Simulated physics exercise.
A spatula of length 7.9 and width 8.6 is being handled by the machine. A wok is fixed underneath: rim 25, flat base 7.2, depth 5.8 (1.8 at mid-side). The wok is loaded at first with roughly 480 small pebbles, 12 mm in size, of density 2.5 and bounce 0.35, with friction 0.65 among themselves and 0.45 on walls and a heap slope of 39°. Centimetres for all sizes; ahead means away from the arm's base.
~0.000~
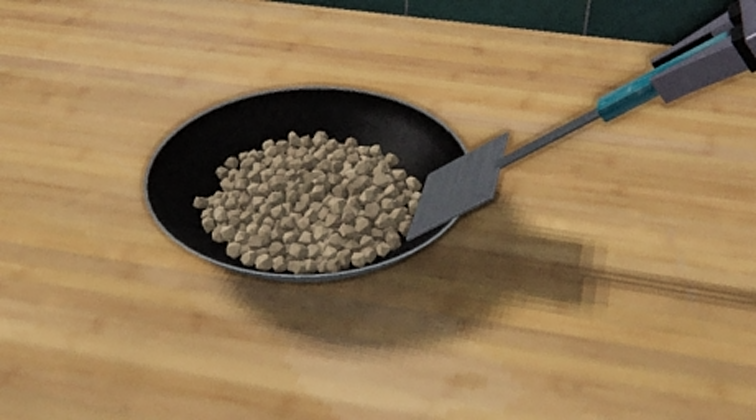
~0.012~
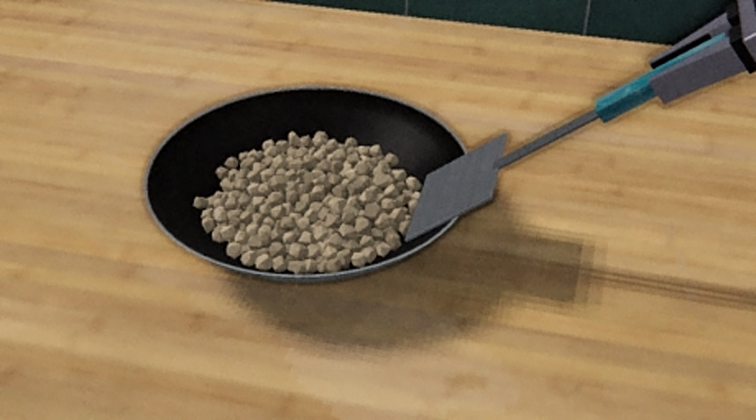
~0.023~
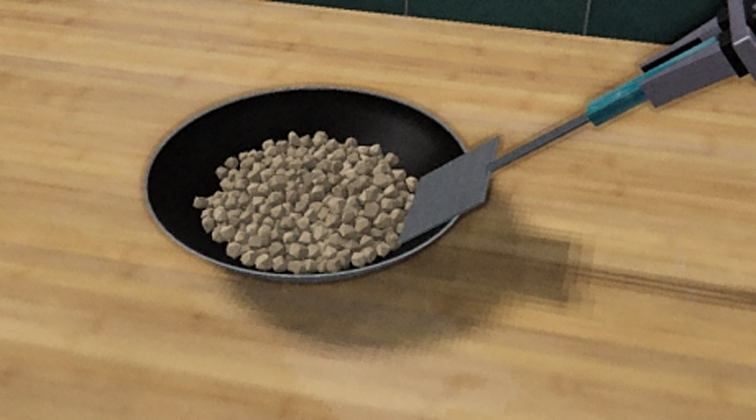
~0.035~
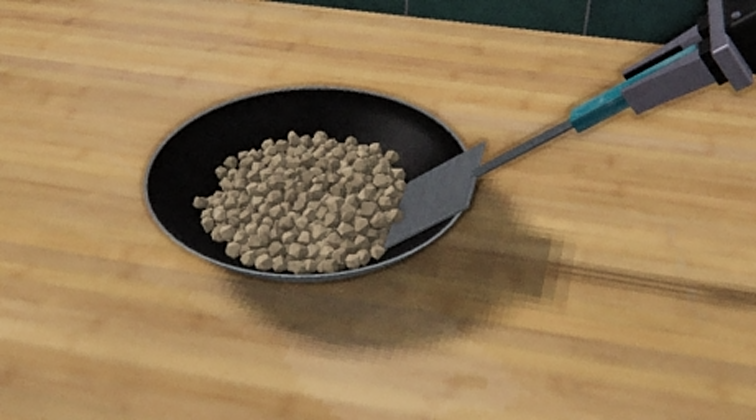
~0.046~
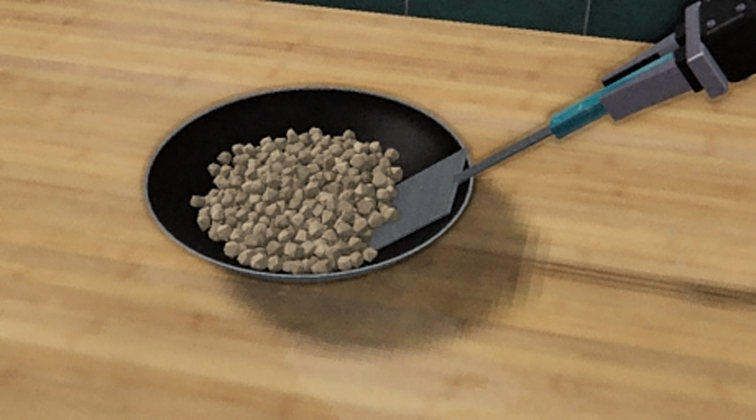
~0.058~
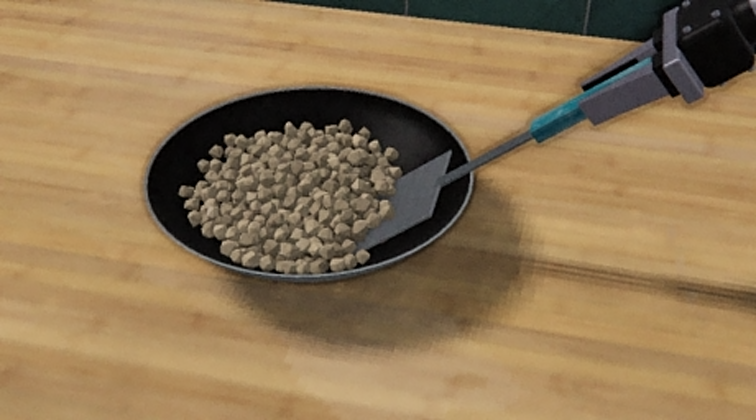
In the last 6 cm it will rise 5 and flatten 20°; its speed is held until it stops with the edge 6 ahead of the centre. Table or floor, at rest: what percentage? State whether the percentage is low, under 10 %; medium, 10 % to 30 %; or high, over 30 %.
The percentage is high.
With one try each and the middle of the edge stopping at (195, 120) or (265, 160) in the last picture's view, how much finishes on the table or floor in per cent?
First try about 60 percent, second about 25 percent.
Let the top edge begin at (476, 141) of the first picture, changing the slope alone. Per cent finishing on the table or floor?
About 50%.
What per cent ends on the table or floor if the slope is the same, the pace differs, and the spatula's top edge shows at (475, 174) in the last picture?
I'd say around 15 per cent.
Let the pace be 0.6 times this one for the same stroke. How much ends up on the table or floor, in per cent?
Something close to 25 per cent ends up on the table or floor.
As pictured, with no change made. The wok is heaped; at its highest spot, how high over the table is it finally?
Some 7.0 cm.
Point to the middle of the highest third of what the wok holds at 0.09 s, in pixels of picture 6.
Roughly pixel (257, 168).
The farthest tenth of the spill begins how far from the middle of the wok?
Around 40 centimetres from the centre.
After 0.09 s, sloping 40°, highest piece 7 above the table; 476 in the wok.
After 0.11 s, sloping 33°, highest piece 8 above the table; 471 in the wok, 5 on the blade or in flight.
After 0.33 s, sloping 20°, highest piece 17 above the table; 287 in the wok, 96 on the table or floor, 93 on the blade or in flight.
After 1.38 s, sloping 20°, highest piece 7 above the table; 287 in the wok, 189 on the table or floor.
At rest, 287 in the wok, 189 on the table or floor. That is 40 % on the table or floor.
